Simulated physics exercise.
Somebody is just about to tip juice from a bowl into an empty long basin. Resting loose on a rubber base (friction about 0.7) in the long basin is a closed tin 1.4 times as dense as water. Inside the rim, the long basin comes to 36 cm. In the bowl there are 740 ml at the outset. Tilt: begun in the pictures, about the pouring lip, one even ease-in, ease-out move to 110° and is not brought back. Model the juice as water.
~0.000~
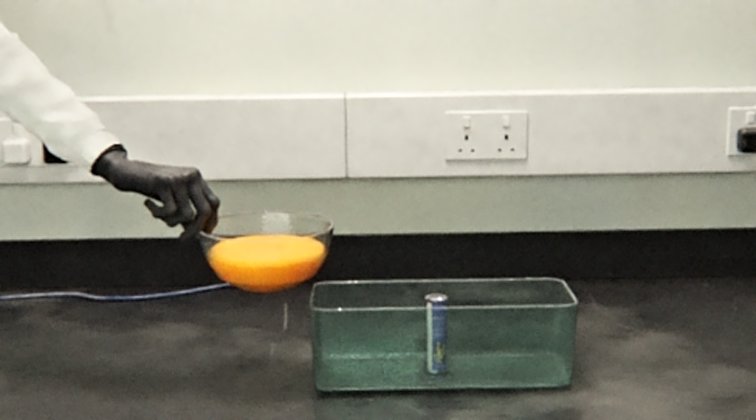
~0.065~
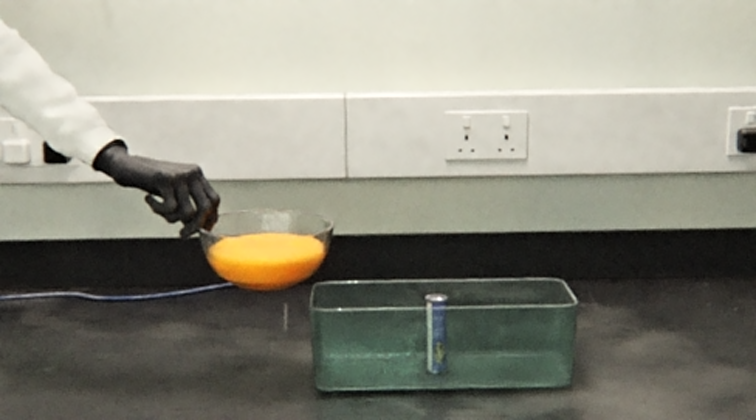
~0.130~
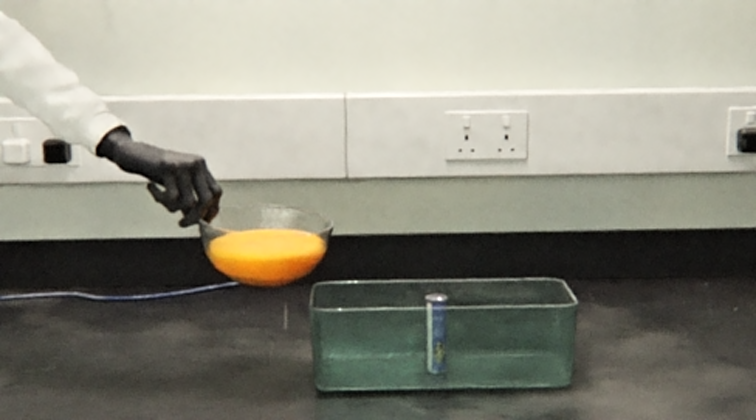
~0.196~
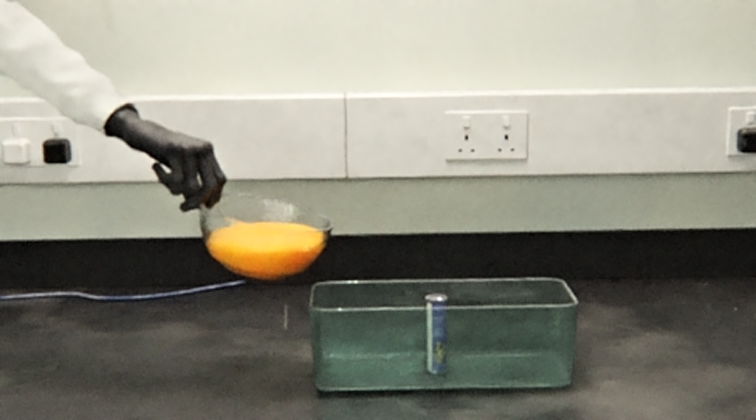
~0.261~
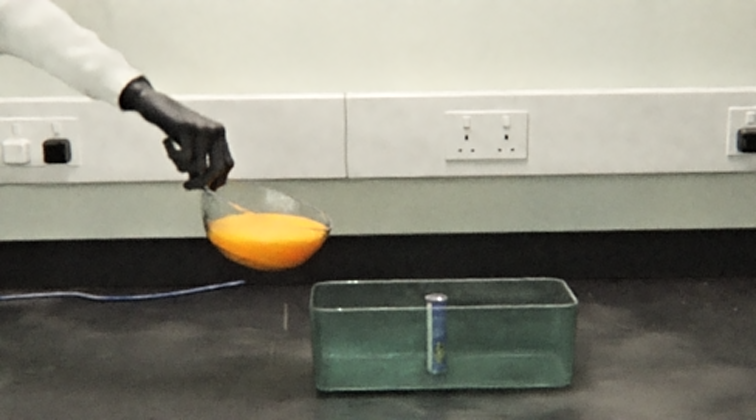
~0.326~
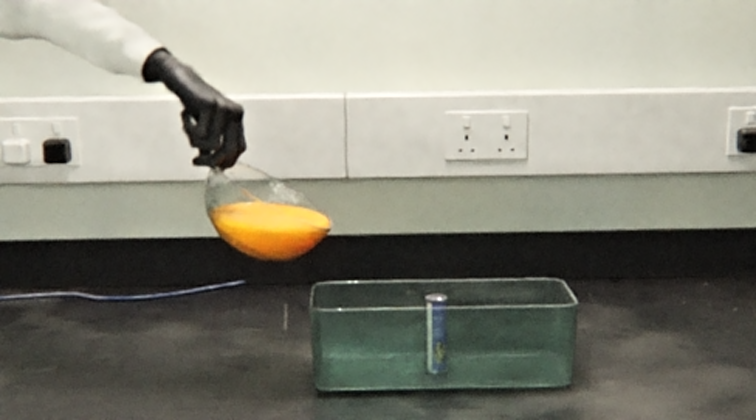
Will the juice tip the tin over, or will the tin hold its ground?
It is tipped over.
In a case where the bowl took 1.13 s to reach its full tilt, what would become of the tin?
The tin remains upright.
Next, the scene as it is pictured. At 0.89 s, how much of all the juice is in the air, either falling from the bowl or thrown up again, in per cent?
About 5 per cent.
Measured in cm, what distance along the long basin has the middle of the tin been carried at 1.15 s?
Around 8 cm.
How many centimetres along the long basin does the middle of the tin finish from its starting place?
In the end the tin's centre has shifted about 8.5 centimetres.
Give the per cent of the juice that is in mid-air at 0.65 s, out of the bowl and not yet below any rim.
Share: Roughly 54 per cent.
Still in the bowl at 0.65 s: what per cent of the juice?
I'd put it near 28 percent.
After 0.65 s the tilt is 89° and 28 per cent is still to pour; the tin stands where it began.
After 0.89 s the tilt is 110° and 0 per cent is still to pour; the tin leans 6°.
After 1.15 s the tilt is 110° and 0 per cent is still to pour; the tin lies on its side.
After 1.42 s the tilt is 110° and 0 per cent is still to pour; the tin lies on its side.
In the end the tin lies on its side.
